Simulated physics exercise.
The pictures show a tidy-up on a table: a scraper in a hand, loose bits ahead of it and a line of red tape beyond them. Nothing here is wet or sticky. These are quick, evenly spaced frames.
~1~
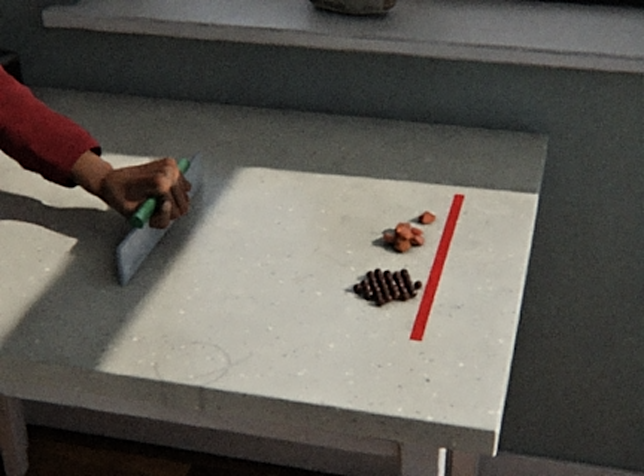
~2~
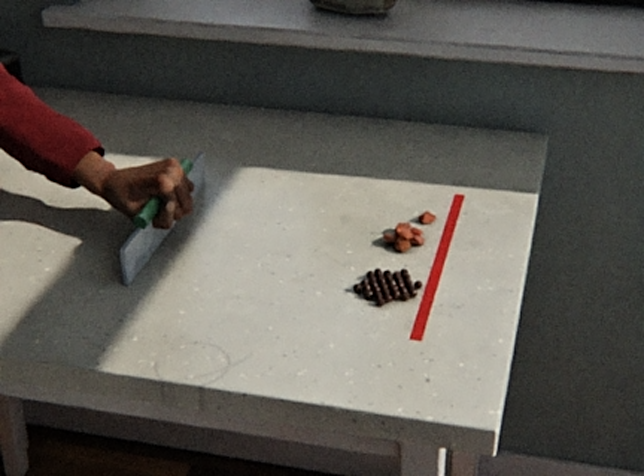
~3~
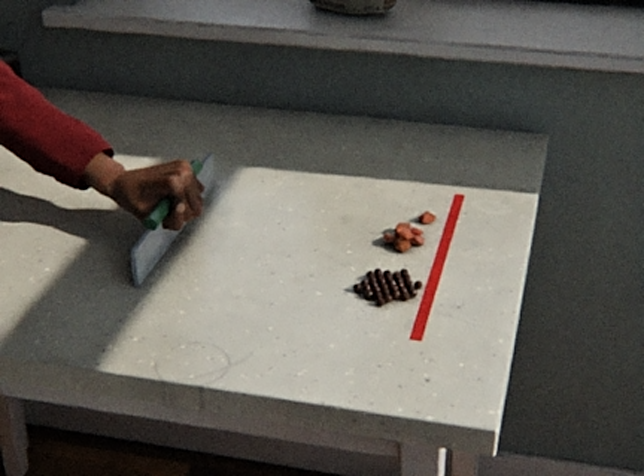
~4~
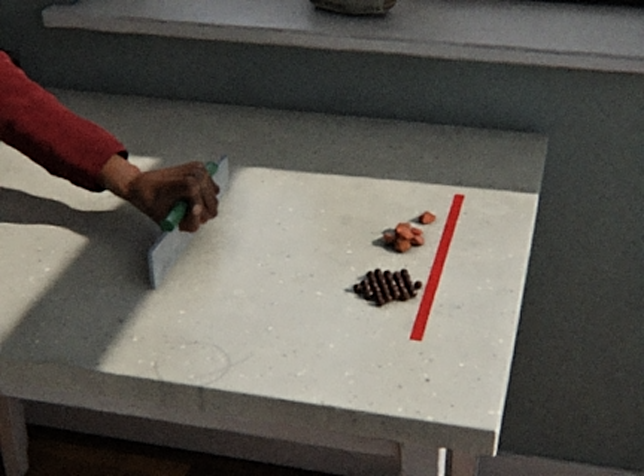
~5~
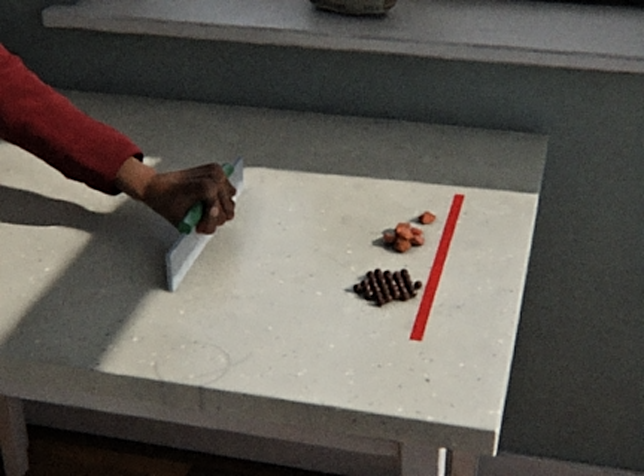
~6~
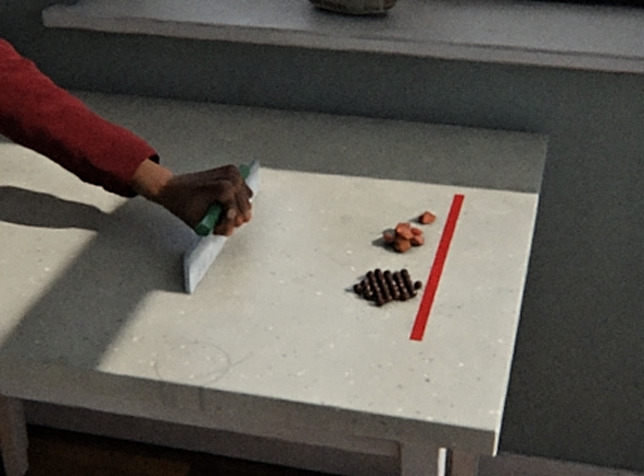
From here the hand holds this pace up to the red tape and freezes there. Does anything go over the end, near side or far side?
In the end the near lot partly drops off, and the far lot remains up there.
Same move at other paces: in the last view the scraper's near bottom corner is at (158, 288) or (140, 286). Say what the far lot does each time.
First it remains up there, then it keeps clear of the drop.
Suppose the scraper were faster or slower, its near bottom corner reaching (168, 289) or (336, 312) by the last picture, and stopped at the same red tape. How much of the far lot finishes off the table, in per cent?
First some 0, then 100 per cent.
Then, 0.39 s later than the last frame, scraper still moving, near (339, 217); near lot all on the table, its front near (418, 285); far lot all on the table, its front near (427, 217).
Then, 0.80 s later than the last frame, scraper stopped at the red tape; near lot all on the table, its front near (495, 296); far lot all on the table, its front near (481, 248).
Then, 1.08 s later than the last frame, scraper stopped at the red tape; near lot roughly half over the edge; far lot all on the table, its front near (494, 230).
When it is over, scraper stopped at the red tape; near lot every one over the edge; far lot all on the table, its front near (494, 230).
